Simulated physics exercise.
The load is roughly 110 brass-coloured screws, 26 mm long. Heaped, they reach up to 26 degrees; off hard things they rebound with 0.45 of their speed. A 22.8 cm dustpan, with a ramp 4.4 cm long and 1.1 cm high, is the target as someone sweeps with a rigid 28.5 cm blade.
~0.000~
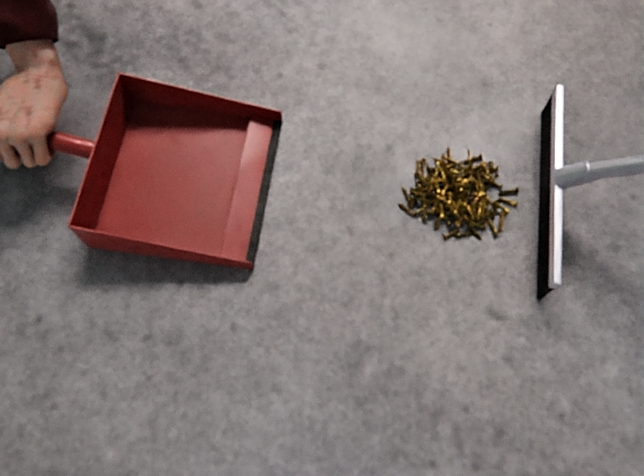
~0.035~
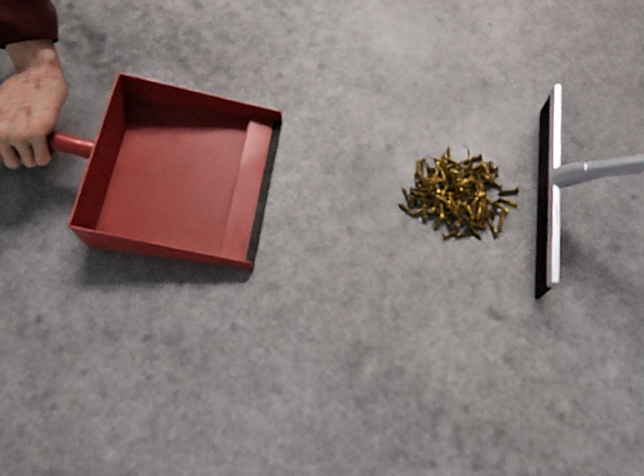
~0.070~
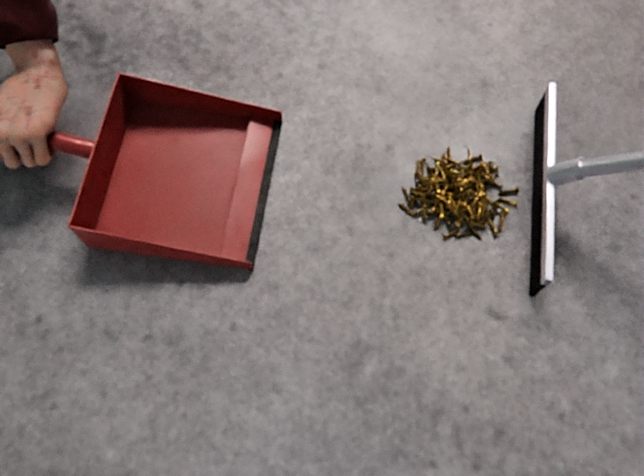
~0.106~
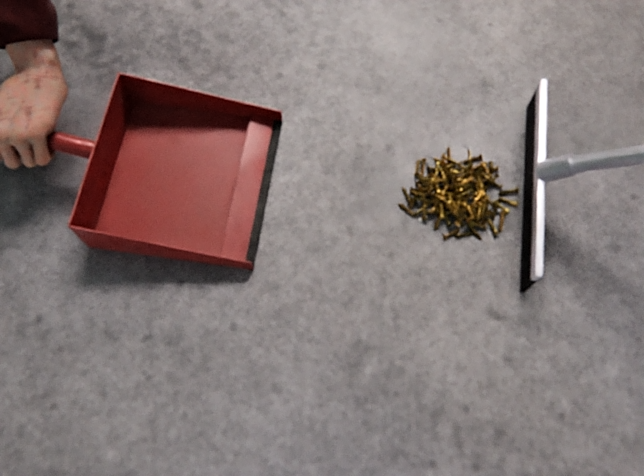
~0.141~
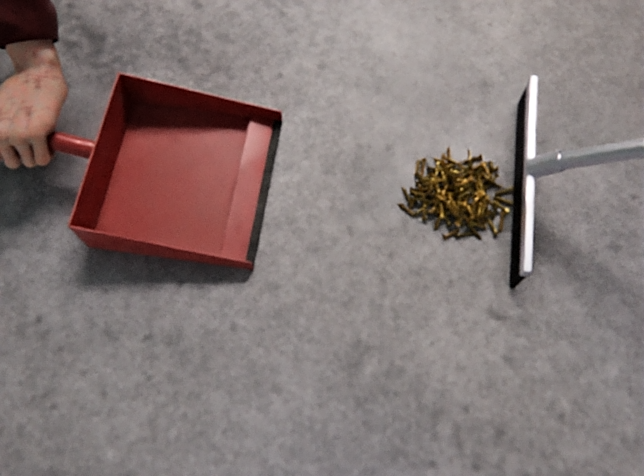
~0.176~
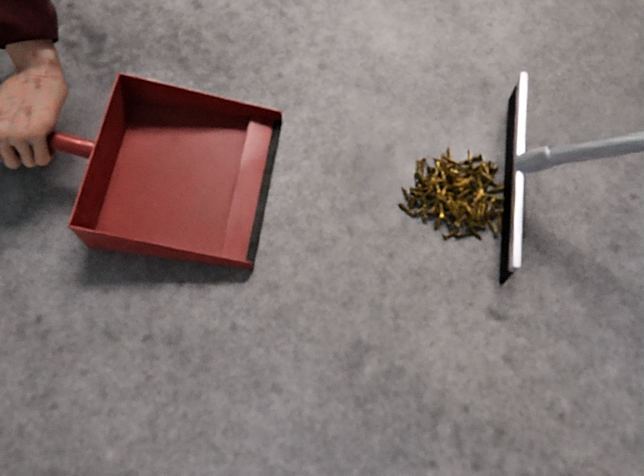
On a grey floor, a squeegee slides left to the edge of some brass-coloured screws.
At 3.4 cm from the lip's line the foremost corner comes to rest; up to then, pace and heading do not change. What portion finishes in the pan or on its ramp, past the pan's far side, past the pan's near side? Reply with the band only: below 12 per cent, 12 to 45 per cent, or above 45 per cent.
Pan: 12 to 45 per cent; far side: 12 to 45 per cent; near side: Below 12 per cent.
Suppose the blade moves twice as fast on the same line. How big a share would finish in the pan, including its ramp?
Share: Close to 30 %.
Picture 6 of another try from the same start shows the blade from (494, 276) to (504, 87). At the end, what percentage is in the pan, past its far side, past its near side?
That ends as pan 25, far 10, and near 0.
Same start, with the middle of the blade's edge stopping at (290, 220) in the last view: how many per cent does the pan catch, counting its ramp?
Roughly 30 %.
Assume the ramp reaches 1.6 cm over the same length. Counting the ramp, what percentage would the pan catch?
Estimate with the new ramp: Some 10 in a hundred.
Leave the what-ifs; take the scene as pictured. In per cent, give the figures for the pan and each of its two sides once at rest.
Pan: 15%. Far side: 30%. Near side: 0%.
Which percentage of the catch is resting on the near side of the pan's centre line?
Roughly 0 per cent.
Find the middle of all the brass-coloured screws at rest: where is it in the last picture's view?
Estimated resting centre: Around (286, 142).
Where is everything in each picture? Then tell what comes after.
In the first frame, blade from (554, 284) to (557, 93), moved 0.0 cm, 0 of the pieces shifted so far; middle of the pieces at (453, 194); pan at (176, 179).
In the second frame, blade from (552, 283) to (555, 92), moved 0.2 cm, 0 of the pieces shifted so far; middle of the pieces at (453, 194).
In the third frame, blade from (546, 281) to (550, 90), moved 1.0 cm, 0 of the pieces shifted so far; middle of the pieces at (453, 194).
In the fourth frame, blade from (536, 276) to (541, 87), moved 2.2 cm, 0 of the pieces shifted so far; middle of the pieces at (453, 194).
In the fifth frame, blade from (525, 272) to (531, 84), moved 3.6 cm, 2 of the pieces shifted so far; middle of the pieces at (453, 194).
In the sixth frame, blade from (514, 267) to (521, 80), moved 5.0 cm, 4 of the pieces shifted so far; middle of the pieces at (453, 194); pan at (176, 179). The blade's pace is about 0.40 m/s, heading 16 degrees away from the viewer's side.
After 0.53 s, middle of the blade 19 cm from the lip; 0 % over the lip, far side 5 %, near side 0 %.
After 0.77 s, middle of the blade 10 cm from the lip; 0 % over the lip, far side 15 %, near side 0 %.
After 1.12 s, middle of the blade 4 cm from the lip; 20 % over the lip, far side 30 %, near side 0 %.
In the end, at 1.5 s, pan 15 %, far side 30 %, near side 0 %, in front of the lip or behind the blade 50 %.
